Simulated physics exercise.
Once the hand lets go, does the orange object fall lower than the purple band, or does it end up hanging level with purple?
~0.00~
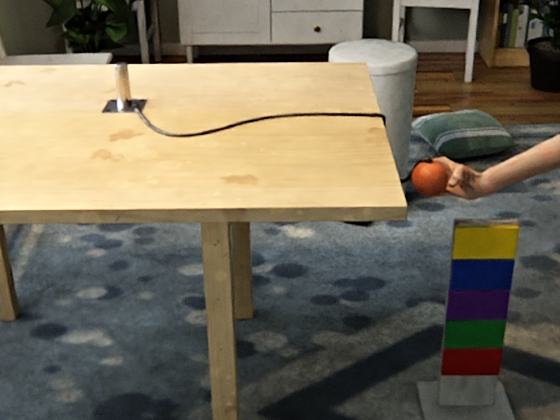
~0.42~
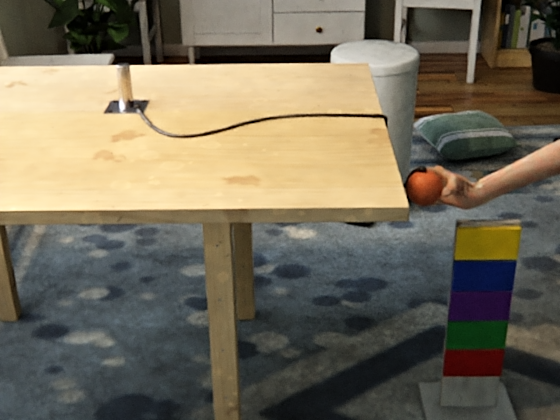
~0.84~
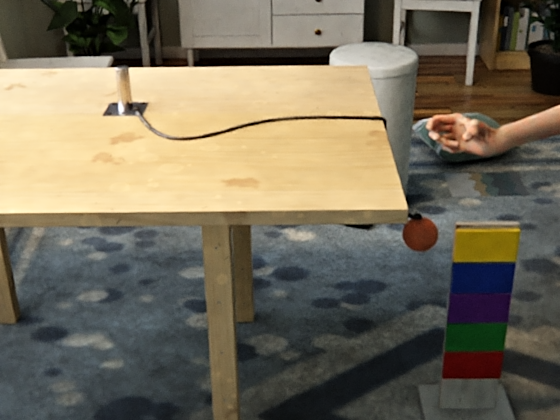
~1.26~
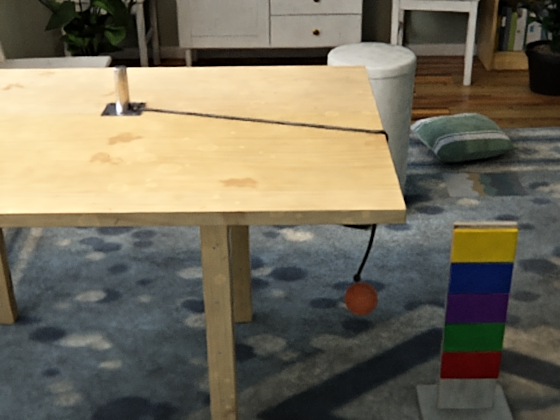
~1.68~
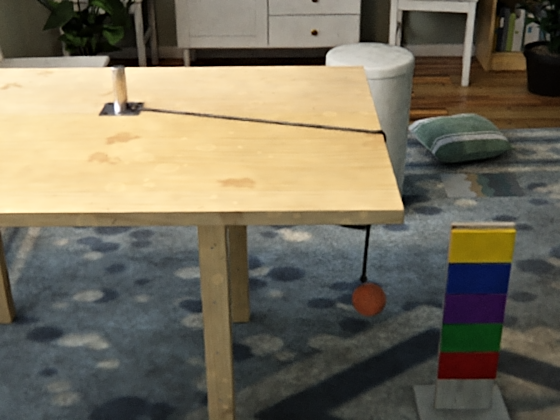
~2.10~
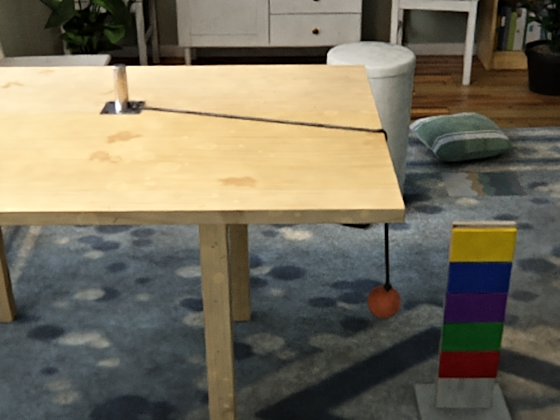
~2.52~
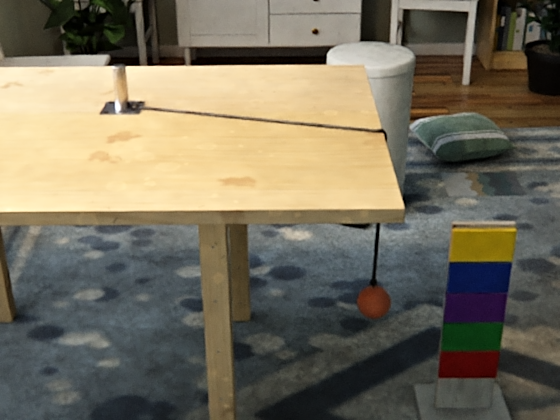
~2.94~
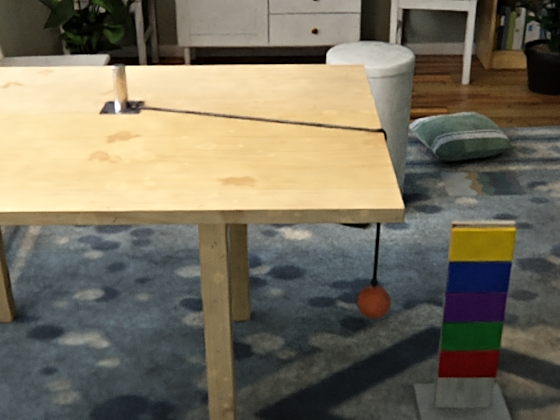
It ends up hanging level with the purple band, held by the cord that runs over the table's edge.
A round orange object dropped when a hand let go of it beside a table, pulling the slack cord on the tabletop straight. It swung a little below the edge, then hung still, level with the purple band on the striped board.
